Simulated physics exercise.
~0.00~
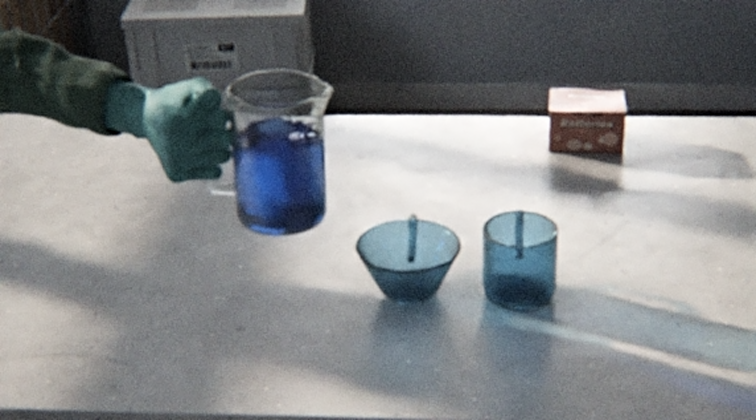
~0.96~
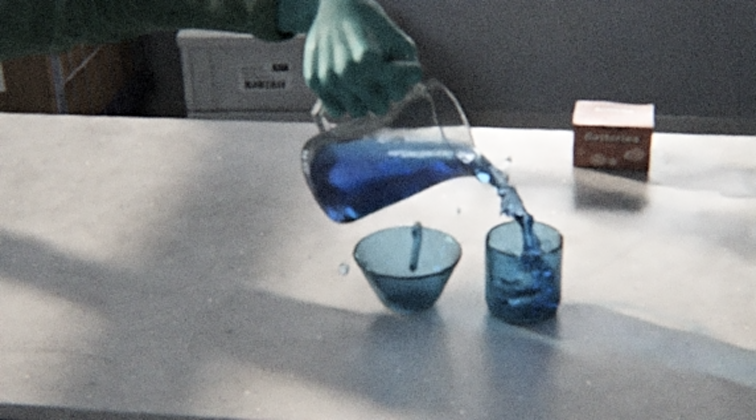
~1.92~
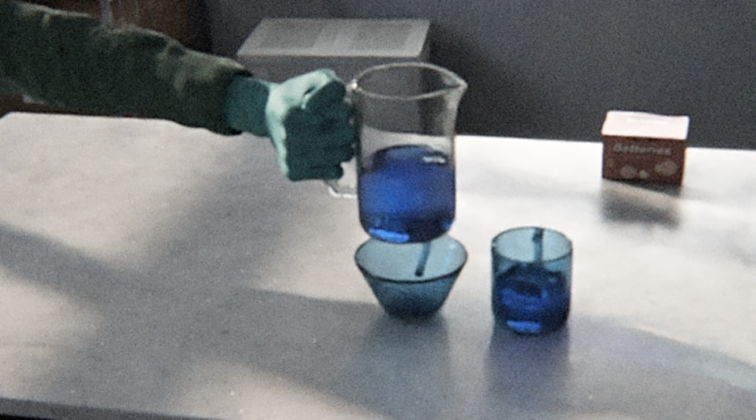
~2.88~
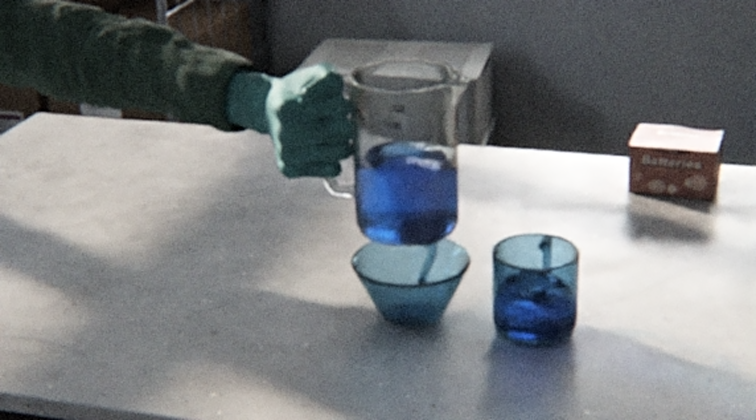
At the start, a green-gloved hand holds a clear glass jug of blue liquid above a pale work surface, to the left of two small blue see-through vessels, a flared cup and a straight-sided mug. A small red box sits behind them. The hand carries the jug rightwards and tips it to the right, sending a splashing stream into the right mug. The jug is then turned upright again, holding less than before. At the end, the hand holds it level above the left cup, which looks empty, while blue liquid sits in the right mug.
